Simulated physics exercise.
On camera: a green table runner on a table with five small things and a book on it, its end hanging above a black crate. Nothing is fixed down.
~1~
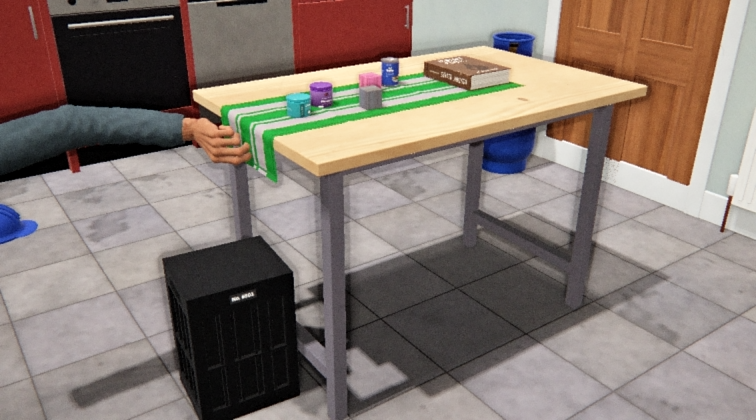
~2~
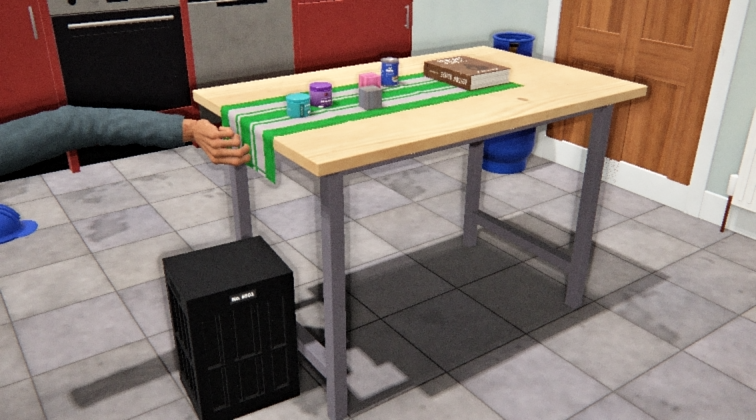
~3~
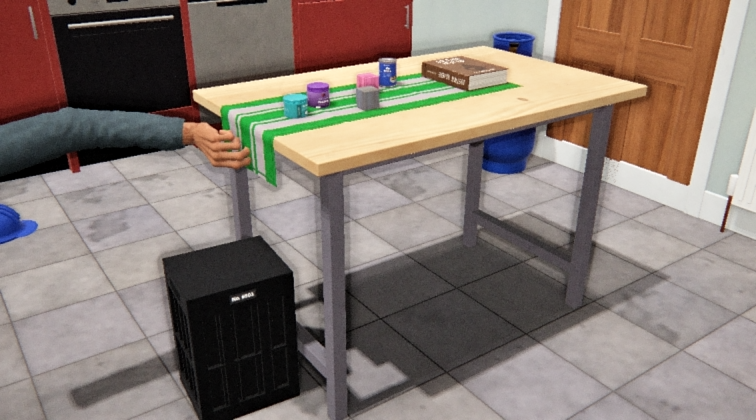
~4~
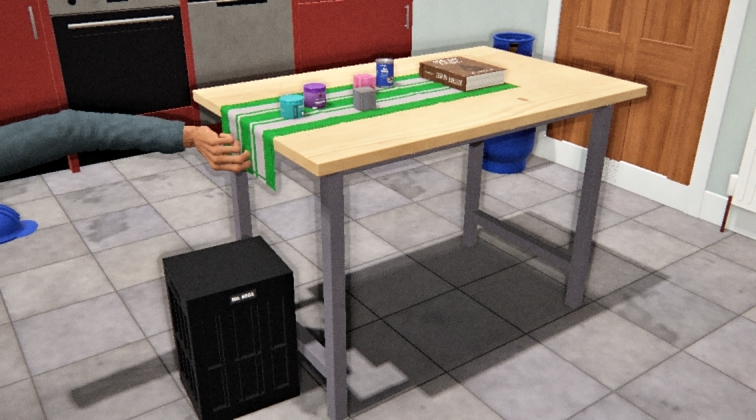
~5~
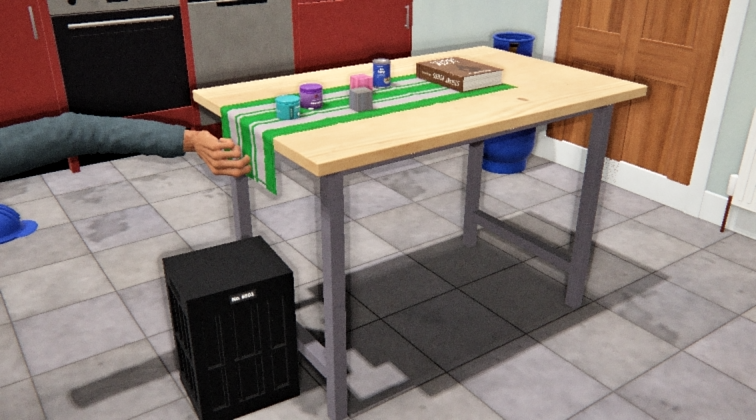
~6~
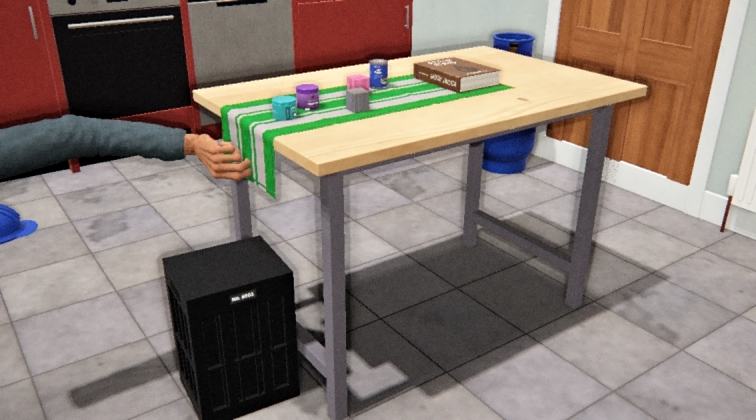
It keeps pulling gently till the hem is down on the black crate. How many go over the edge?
The count of fallen things is two.
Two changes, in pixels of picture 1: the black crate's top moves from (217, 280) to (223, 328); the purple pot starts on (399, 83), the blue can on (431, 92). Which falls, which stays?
The purple pot keeps its place on top, the blue can holds on.
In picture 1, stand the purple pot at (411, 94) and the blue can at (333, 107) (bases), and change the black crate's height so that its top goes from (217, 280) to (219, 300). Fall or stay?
The purple pot holds on; the blue can goes over.
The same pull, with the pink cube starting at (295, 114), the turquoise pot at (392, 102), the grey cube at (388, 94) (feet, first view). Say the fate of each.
The pink cube goes over; the turquoise pot keeps its place on top; the grey cube holds on.
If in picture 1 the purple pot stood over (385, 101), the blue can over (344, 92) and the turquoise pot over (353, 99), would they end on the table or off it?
The purple pot stays on; the blue can keeps its place on top; the turquoise pot survives.
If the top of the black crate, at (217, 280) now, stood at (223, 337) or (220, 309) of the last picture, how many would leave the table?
Over the edge go 4 and 3.
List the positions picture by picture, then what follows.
Hem (277, 183); turquoise pot (298, 96); purple pot (321, 84); grey cube (370, 88); pink cube (370, 75); blue can (390, 60); top of the crate (217, 280), in the first picture.
Hem (276, 184); turquoise pot (298, 97), in the second picture.
Hem (277, 187); purple pot (318, 85), in the third picture.
Hem (276, 191); grey cube (365, 89); top of the crate (217, 280), in the fourth picture.
Hem (277, 195); pink cube (361, 76), in the fifth picture.
Hem (276, 199); turquoise pot (284, 99); purple pot (307, 87); grey cube (358, 90); pink cube (358, 77); blue can (379, 61), in the sixth picture.
Soon after, hem near (251, 213); turquoise pot gone.
After that, hem on the crate; turquoise pot and purple pot gone.
In the end, hem on the crate; turquoise pot and purple pot gone. It carries off two.
